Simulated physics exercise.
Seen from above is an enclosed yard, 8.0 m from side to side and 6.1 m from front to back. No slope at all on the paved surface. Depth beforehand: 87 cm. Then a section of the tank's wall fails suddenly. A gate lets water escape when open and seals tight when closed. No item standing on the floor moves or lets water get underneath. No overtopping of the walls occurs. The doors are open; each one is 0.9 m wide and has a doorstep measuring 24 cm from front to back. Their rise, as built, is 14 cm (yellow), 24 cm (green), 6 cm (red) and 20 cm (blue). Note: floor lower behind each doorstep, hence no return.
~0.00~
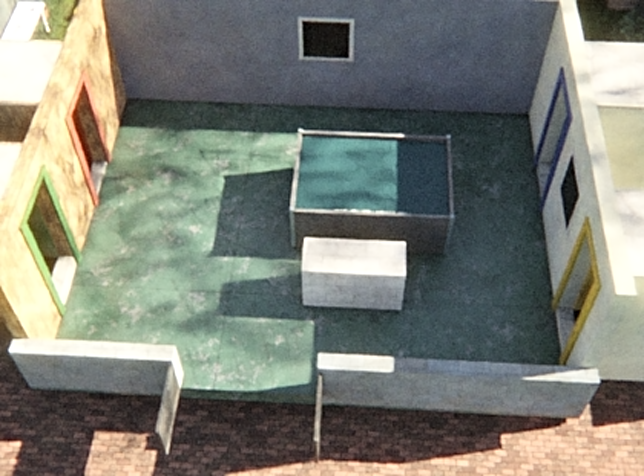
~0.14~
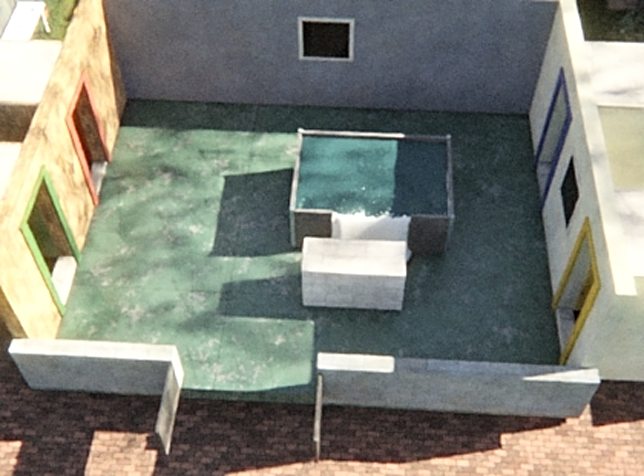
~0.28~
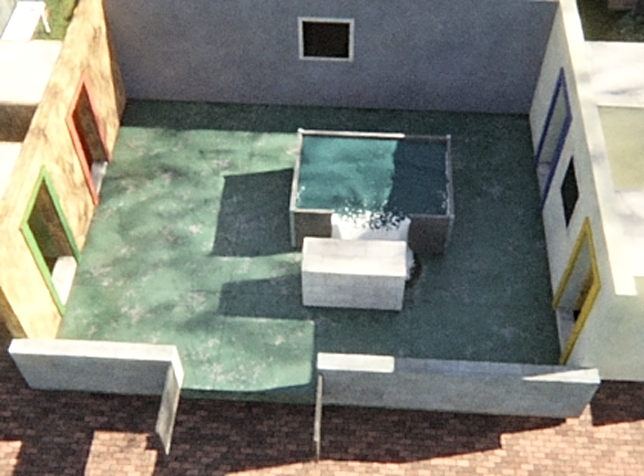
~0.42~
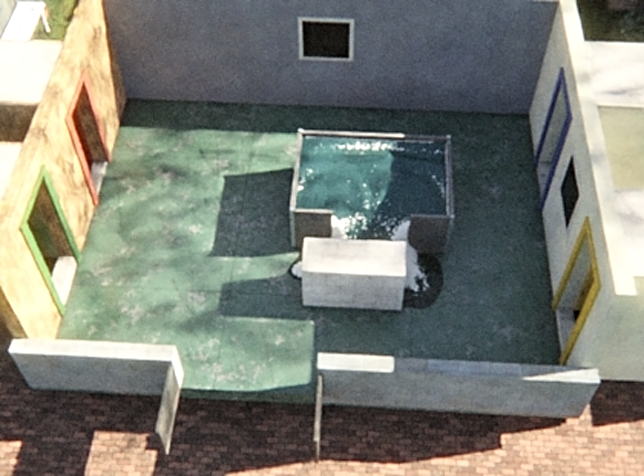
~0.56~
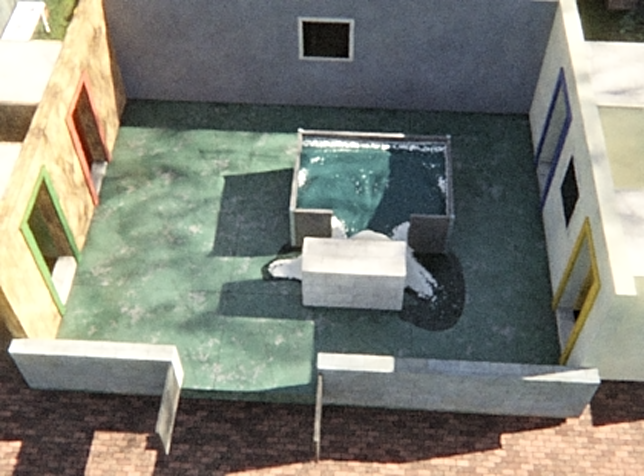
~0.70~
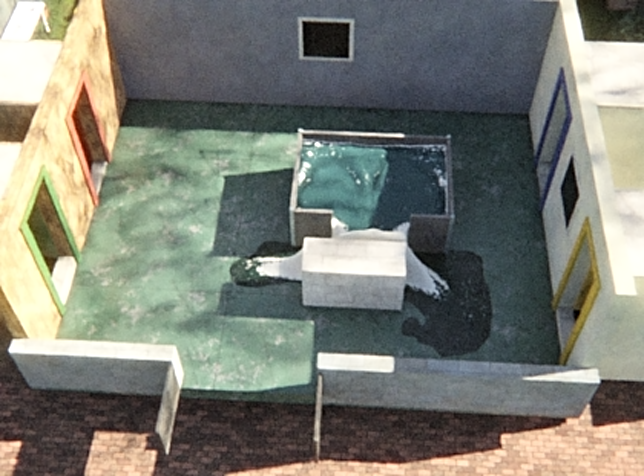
We see a walled yard from above as water pours through a gap in the front of a tank, meets a pale block, then splits around both sides and spreads across the green floor while the tank's surface ripples.
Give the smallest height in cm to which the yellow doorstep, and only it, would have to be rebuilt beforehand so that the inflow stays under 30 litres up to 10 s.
Roughly 18 cm.
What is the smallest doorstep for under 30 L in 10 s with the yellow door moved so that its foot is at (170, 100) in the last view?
7.0 cm.
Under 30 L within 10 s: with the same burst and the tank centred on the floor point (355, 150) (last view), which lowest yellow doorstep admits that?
Roughly 17 cm is needed.
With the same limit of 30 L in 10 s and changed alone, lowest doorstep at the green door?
Door green, min height approx. 15 cm.
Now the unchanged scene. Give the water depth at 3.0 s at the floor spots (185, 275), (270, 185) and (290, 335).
I'd read roughly 3, 1 and 0 cm there.
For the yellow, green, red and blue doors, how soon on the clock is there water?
Arrival times - yellow: 1.0 s; green: 1.8 s; red: 1.8 s; blue: 2.0 s.
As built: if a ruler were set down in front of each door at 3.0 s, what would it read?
Yellow door 20 cm, green door 18 cm, red door 11 cm, blue door 5 cm.
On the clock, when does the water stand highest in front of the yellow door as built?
Roughly at 2.4 s.
After 1.4 s water covers 35 % of the floor, deepest (64 cm) near (364, 268); 8 cm at the yellow door, 1 litre in over its 14 cm doorstep.
After 3.0 s water covers 60 % of the floor, deepest (46 cm) near (364, 268); 20 cm at the yellow door, 51 litres in over its 14 cm doorstep.
After 10.0 s water covers 100 % of the floor, deepest (16 cm) near (354, 268); 10 cm at the yellow door, 79 litres in over its 14 cm doorstep.
At the yellow door as built, the water arrived by 1.1 s and peaked near 23 cm at 2.4 s.
With a doorstep of 16 cm, 54 litres would have come in within the 10 s; with 21.5 cm, 11 litres. So under 30 litres takes about 18 cm.
